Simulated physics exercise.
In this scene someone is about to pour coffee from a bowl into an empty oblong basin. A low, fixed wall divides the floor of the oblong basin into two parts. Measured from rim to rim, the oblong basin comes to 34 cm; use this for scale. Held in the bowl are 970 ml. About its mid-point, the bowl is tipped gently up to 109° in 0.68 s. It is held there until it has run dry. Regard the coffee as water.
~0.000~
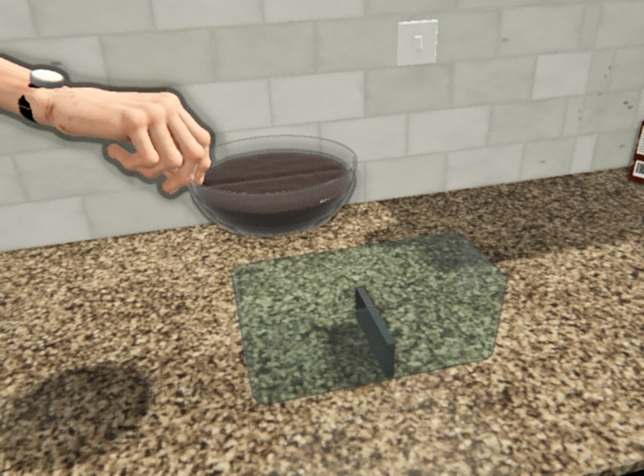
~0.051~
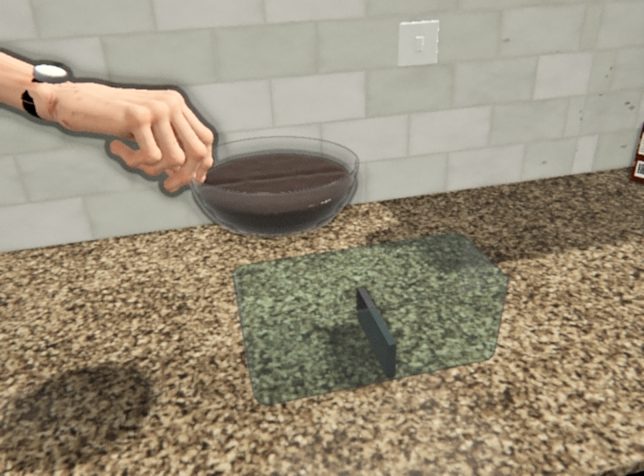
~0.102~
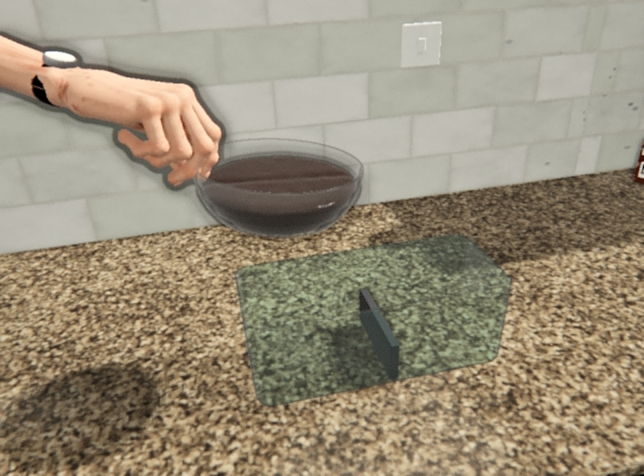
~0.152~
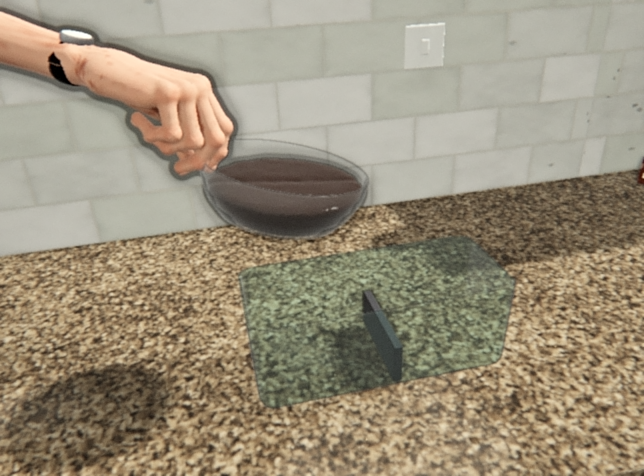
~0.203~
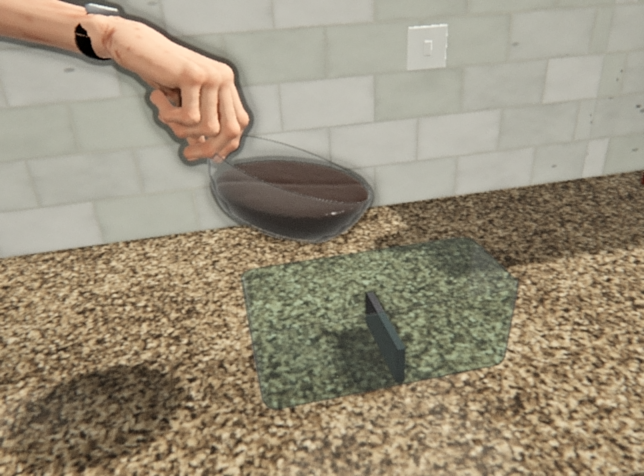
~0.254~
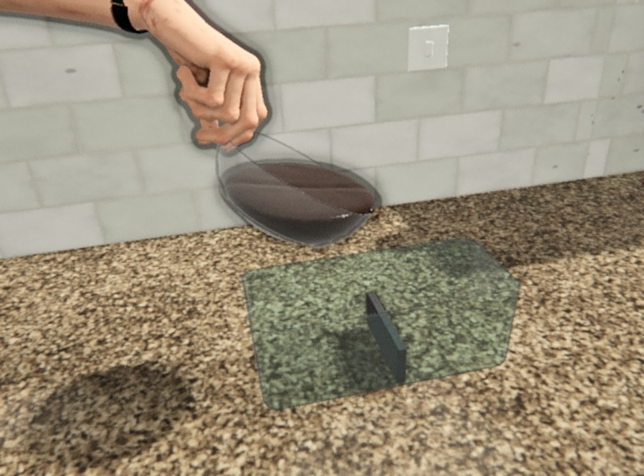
To begin with, a hand holds a clear bowl of dark liquid nearly level above a speckled countertop, behind an oblong, see-through greenish container with a dark upright piece inside. The hand then rises and shifts right, gradually tilting the bowl down to the right as the liquid moves toward its lowered rim.
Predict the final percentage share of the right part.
Right part: About 54 %.
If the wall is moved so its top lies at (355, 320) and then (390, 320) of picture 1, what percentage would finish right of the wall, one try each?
70 then 40 %.
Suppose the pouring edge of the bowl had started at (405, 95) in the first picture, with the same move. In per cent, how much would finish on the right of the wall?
75 %.
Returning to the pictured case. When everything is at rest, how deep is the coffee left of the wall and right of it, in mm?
Roughly 16 mm on the left side and 24 mm on the right side.
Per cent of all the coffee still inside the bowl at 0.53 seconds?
6 %.
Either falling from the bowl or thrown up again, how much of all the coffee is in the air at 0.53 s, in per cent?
28 %.
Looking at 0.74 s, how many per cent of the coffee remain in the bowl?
0 in a hundred, give or take.
After 0.53 s the tilt is 97° and 6 per cent is still to pour, 14 is left of the wall and 51 right of it.
After 0.74 s the tilt is 109° and 0 per cent is still to pour, 34 is left of the wall and 48 right of it.
After 0.95 s the tilt is 109° and 0 per cent is still to pour, 39 is left of the wall and 54 right of it.
After 1.18 s the tilt is 109° and 0 per cent is still to pour, 40 is left of the wall and 54 right of it.
In the end 40 per cent lies left of the wall, 54 right of it and 6 outside.
